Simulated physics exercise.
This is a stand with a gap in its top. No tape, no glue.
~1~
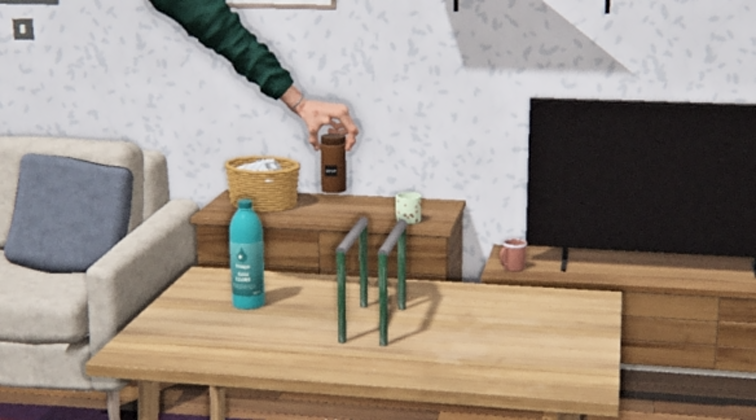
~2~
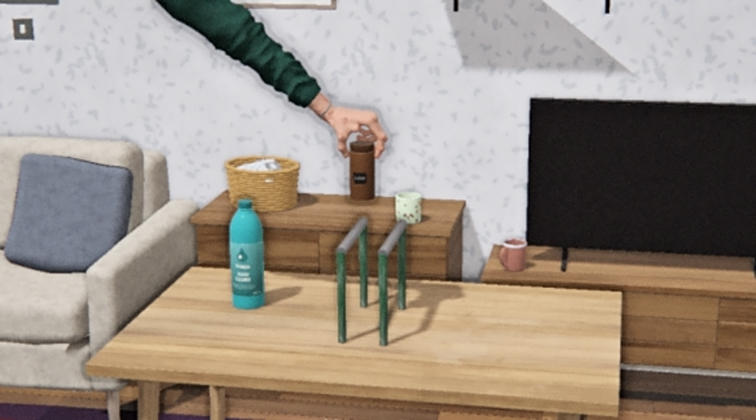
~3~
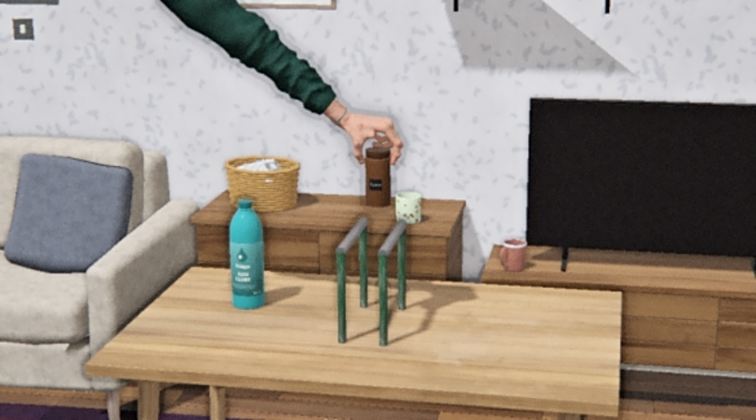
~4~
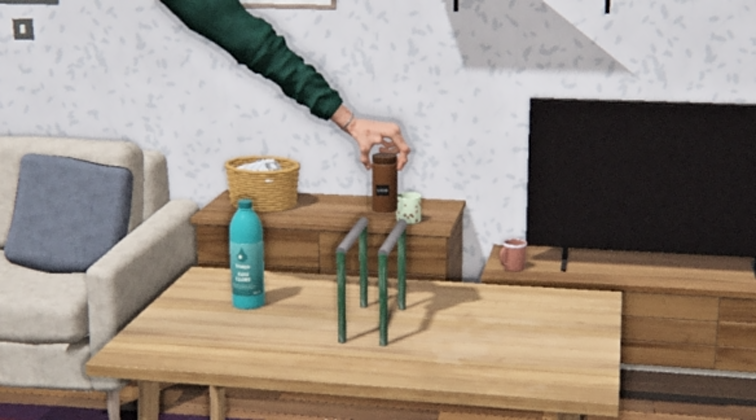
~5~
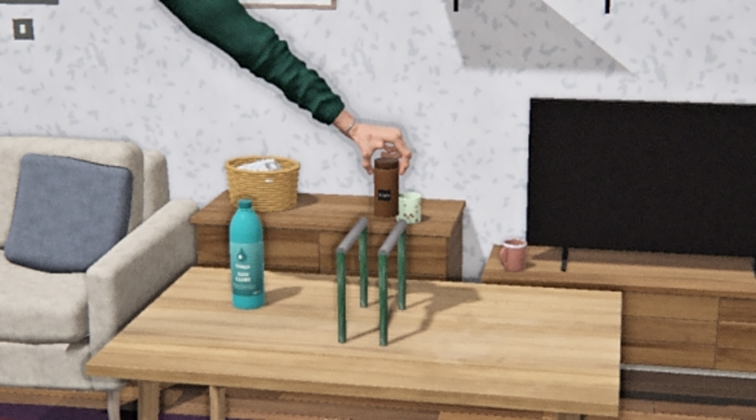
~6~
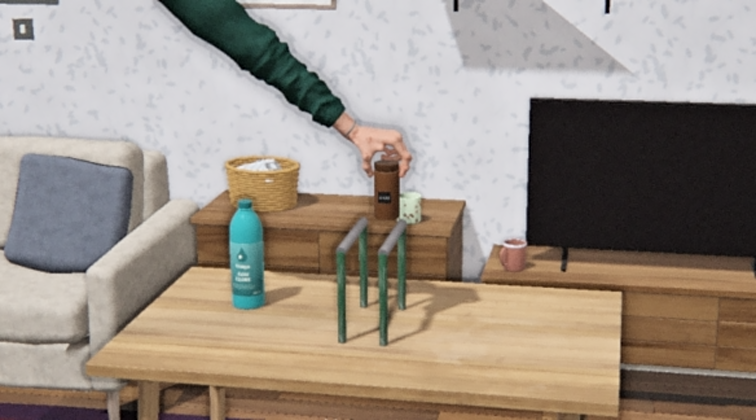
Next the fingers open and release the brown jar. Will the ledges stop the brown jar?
As it turns out, it lodges.
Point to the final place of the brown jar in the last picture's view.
At about (364, 223).
Then, 0.20 s past the last view, brown jar displaced about its own width near (386, 206).
Then, 0.30 s past the last view, brown jar rocked 23° from its first pose near (376, 210).
Then, 0.40 s past the last view, brown jar rocked 61° from its first pose near (363, 223).
Finally, down or leaning hard on the stand or table, brown jar; turquoise bottle still in place. Final places as the last picture's camera would see them, brown jar near (364, 223). The jar stays on top.
